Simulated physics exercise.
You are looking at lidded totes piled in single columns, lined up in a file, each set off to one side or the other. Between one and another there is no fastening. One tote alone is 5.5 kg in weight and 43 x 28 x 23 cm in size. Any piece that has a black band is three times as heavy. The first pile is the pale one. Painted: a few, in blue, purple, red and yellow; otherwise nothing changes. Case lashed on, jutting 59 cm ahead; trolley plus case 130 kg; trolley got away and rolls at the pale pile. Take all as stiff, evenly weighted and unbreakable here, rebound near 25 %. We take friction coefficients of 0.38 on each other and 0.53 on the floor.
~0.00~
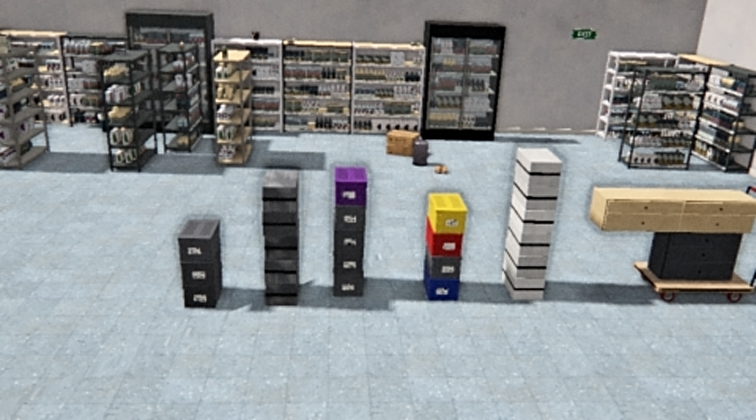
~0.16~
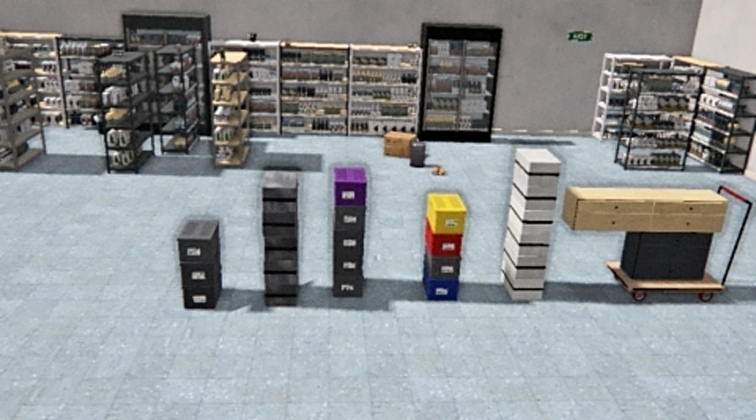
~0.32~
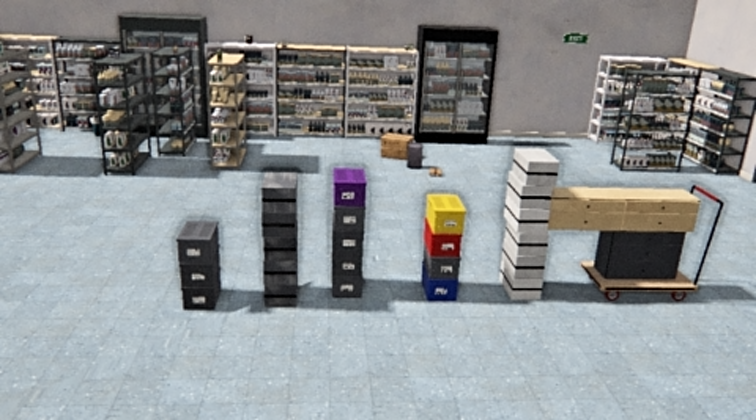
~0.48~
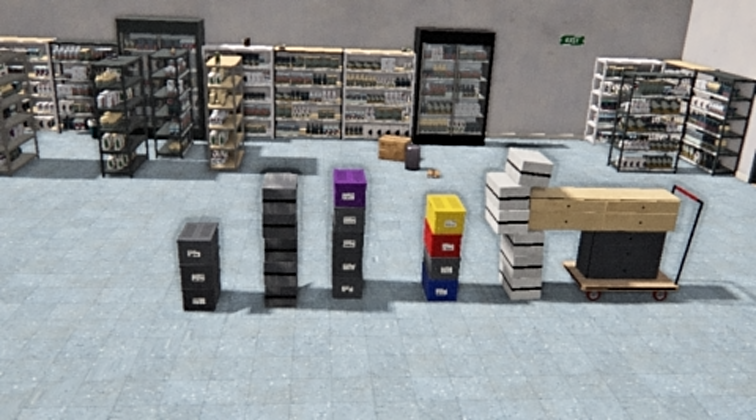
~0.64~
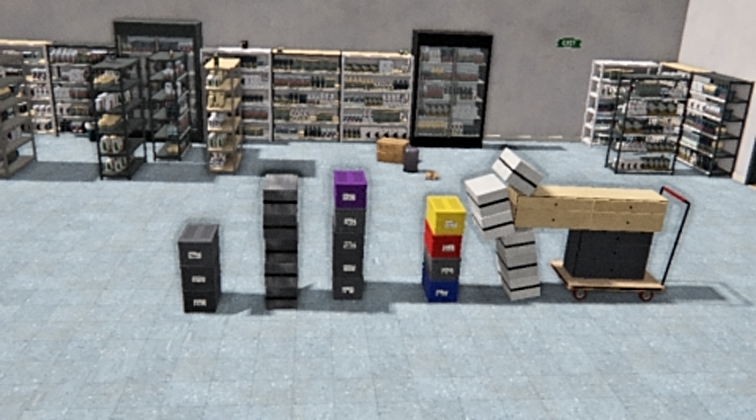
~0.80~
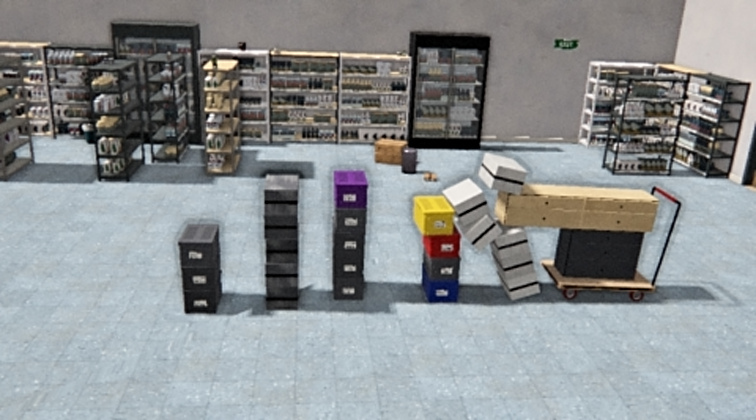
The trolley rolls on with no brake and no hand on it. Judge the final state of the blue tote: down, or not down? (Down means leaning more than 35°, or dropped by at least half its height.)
Not down.
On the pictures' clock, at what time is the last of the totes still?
Around 2.0 s.
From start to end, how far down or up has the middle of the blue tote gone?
Its middle finishes around 0 cm lower.
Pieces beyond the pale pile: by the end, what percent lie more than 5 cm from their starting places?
I get 35 %.
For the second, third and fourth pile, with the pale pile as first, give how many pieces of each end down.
Counting pieces, the second pile has 3, the third 0 and the fourth 0.
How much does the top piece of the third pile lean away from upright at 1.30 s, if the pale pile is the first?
Measured from upright, roughly 0°.
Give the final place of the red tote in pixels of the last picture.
Resting position, last image: About (401, 262).
After 0.98 s, 3 of the pale pile down; none of the 17 other totes down, 4 disturbed; blue tote leaning 3°; yellow tote leaning 22°.
After 1.30 s, 3 of the pale pile down; 1 of the 17 other totes down; blue tote leaning 25°; yellow tote on its side.
After 1.66 s, 5 of the pale pile down; 3 of the 17 other totes down; blue tote shifted 54 mm; yellow tote on its side.
At rest (2.4 s), 5 of the pale pile down; 3 of the 17 other totes down; blue tote shifted 48 mm; yellow tote on its side; purple tote unmoved. As the last picture would show them, middles, blue tote near (435, 282), yellow tote near (372, 288).
